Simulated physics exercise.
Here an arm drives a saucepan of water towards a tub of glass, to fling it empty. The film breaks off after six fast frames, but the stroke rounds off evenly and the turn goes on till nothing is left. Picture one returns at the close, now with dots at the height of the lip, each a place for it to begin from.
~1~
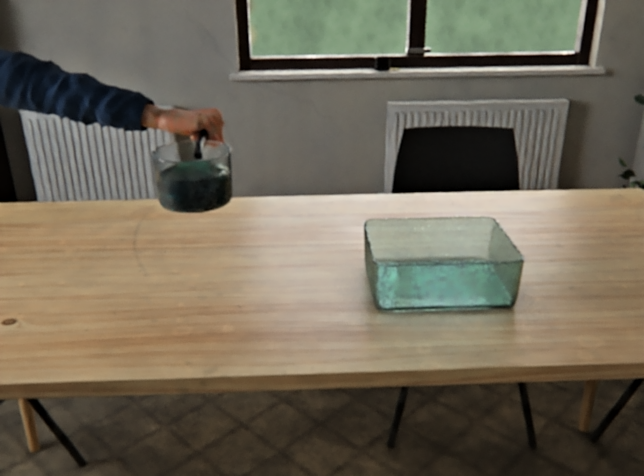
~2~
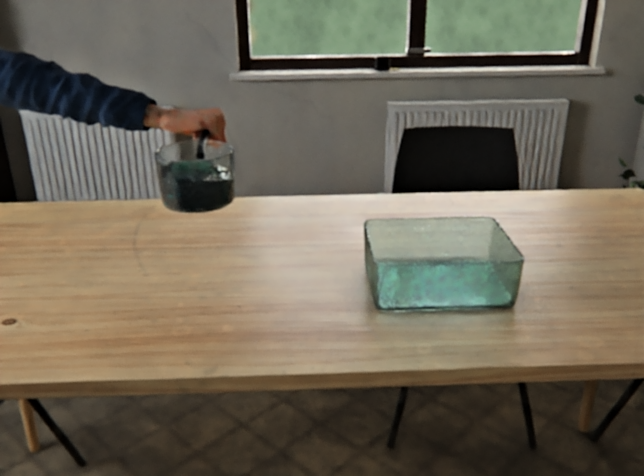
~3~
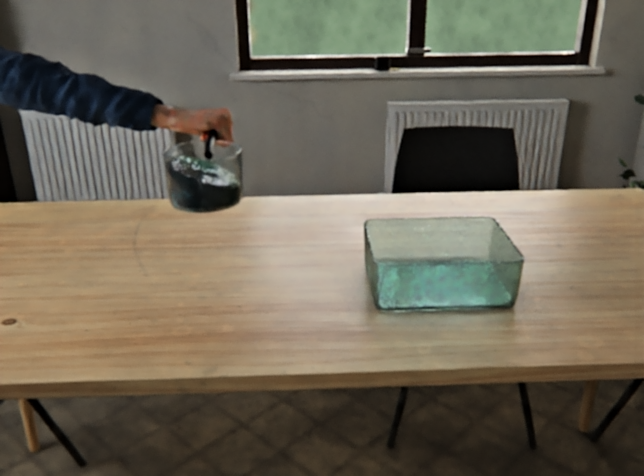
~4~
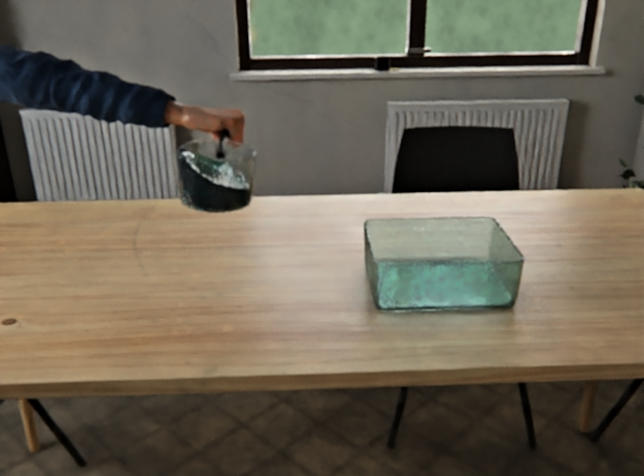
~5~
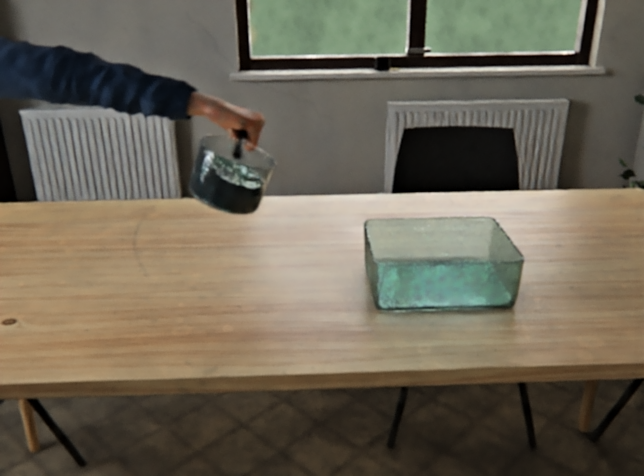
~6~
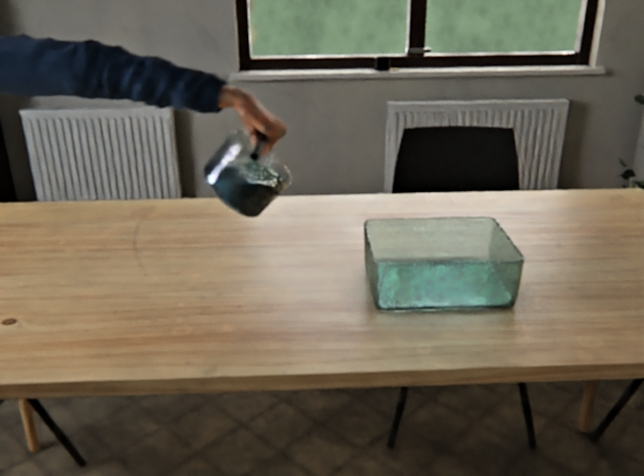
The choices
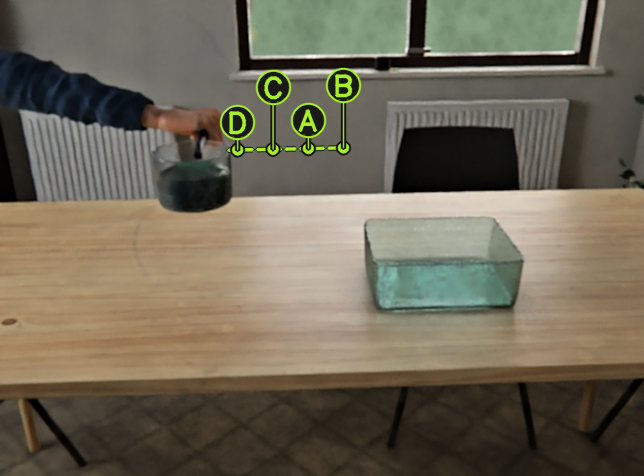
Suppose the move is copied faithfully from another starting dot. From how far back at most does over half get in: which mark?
Spot C just does it.
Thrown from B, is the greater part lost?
No.
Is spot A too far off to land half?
No, not at all.
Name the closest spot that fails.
D.
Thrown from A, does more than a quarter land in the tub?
Yes, it does.
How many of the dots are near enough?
Three of the four.
On the marked copy, A at (308, 148); B at (343, 147); C at (273, 149); D at (237, 150).
With A, about 70 % lands in the tub, 4 % falls short and 27 % goes beside or beyond.
With B, about 86 % lands in the tub, 9 % falls short and 5 % goes beside or beyond.
With C, about 71 % lands in the tub, 11 % falls short and 18 % goes beside or beyond.
With D, about 30 % lands in the tub, 67 % falls short and 4 % goes beside or beyond.
